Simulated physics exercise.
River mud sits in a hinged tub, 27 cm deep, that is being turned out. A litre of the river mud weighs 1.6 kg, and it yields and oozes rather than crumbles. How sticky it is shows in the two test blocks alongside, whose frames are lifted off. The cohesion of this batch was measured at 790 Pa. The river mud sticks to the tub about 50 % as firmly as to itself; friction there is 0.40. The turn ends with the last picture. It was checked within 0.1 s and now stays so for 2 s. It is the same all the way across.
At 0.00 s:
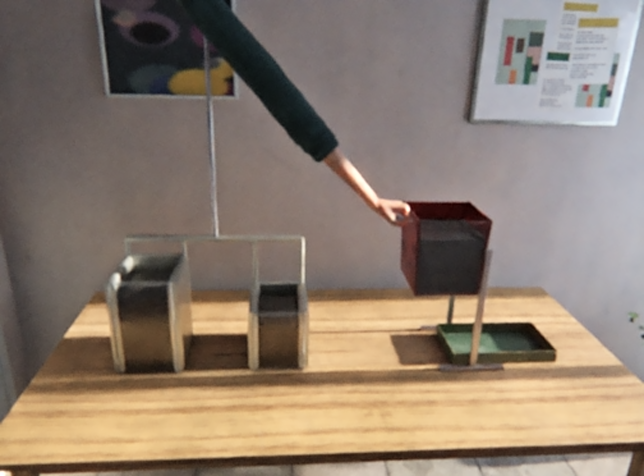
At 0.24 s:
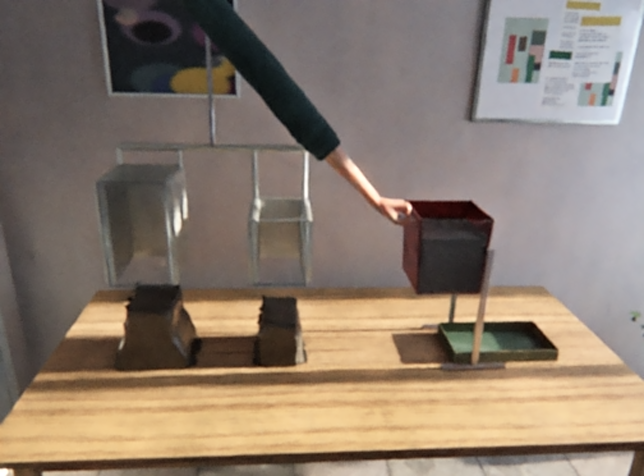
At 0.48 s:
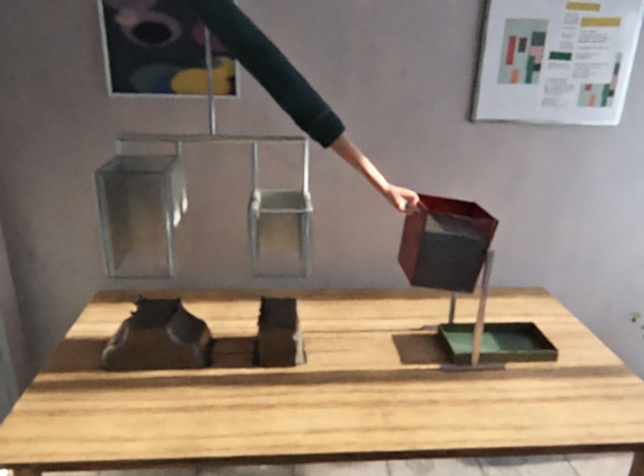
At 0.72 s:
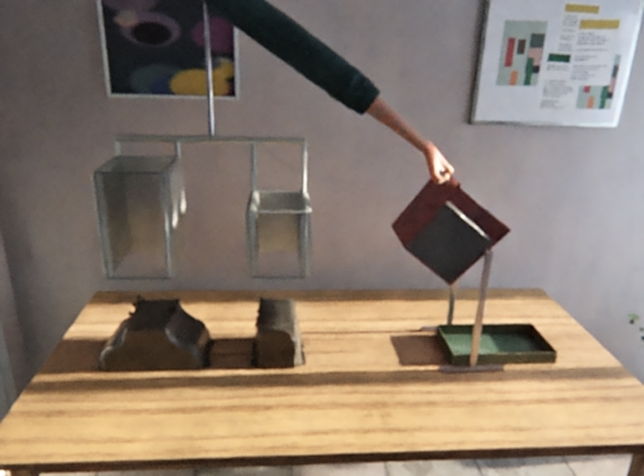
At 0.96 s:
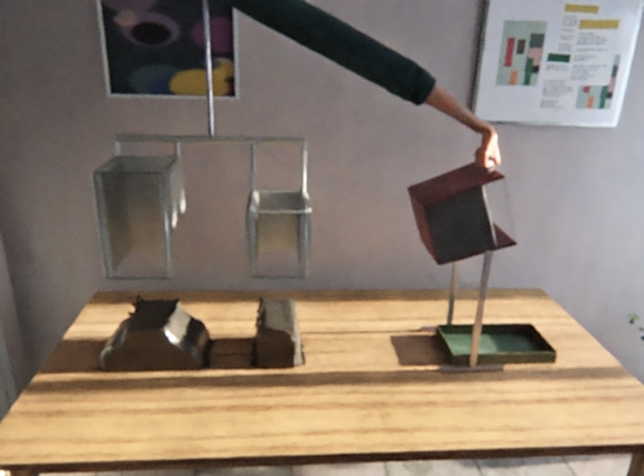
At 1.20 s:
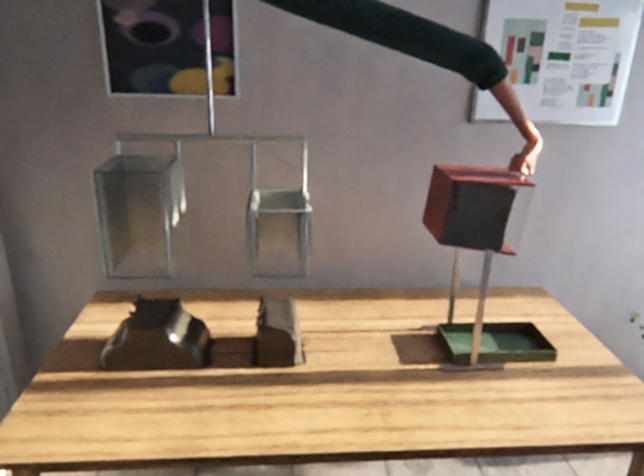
We see two casings rise off blocks of dark mud, the left block slumping more than the right, before a hand swings a red tub of mud rightward onto its side above a green tray, the mud still inside.
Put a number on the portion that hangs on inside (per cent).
About 55 %.
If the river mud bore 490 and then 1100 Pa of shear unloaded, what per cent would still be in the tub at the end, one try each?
In that order: 40 %, 100 %.
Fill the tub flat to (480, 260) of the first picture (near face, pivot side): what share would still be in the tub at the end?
Then about 100 %.
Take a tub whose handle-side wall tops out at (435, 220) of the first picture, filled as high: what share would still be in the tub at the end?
In that case some 100 per cent.
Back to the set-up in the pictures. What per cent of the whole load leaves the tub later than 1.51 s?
Near 20 %.
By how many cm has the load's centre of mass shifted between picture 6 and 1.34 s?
About 4 cm.
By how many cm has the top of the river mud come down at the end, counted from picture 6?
Some 12 cm.
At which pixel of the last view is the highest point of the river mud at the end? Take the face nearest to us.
Around (467, 218).
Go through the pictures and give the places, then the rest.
In the first frame, handle-side rim at (420, 221), tilt 0 degrees; highest point of the river mud at (477, 240); test blocks 30 cm, 19 cm high (left to right).
In the second frame, handle-side rim at (422, 220), tilt 0 degrees; highest point of the river mud at (479, 238); test blocks 24 cm, 19 cm high (left to right).
In the third frame, handle-side rim at (429, 211), tilt 9 degrees; highest point of the river mud at (430, 231); test blocks 19 cm, 18 cm high (left to right).
In the fourth frame, handle-side rim at (461, 186), tilt 39 degrees; highest point of the river mud at (450, 205); test blocks 19 cm, 18 cm high (left to right).
In the fifth frame, handle-side rim at (504, 178), tilt 71 degrees; highest point of the river mud at (484, 188); test blocks 19 cm, 18 cm high (left to right).
In the sixth frame, handle-side rim at (534, 187), tilt 96 degrees; highest point of the river mud at (466, 185); test blocks 19 cm, 18 cm high (left to right).
By 1.34 s, the tub is at 96 degrees and holds 99 %.
By 1.51 s, the tub is at 96 degrees and holds 75 %.
By 1.68 s, the tub is at 96 degrees and holds 59 %.
By 1.85 s, the tub is at 96 degrees and holds 55 %.
By 3.20 s, at the end, the tub is at 96 degrees and holds 55 %.
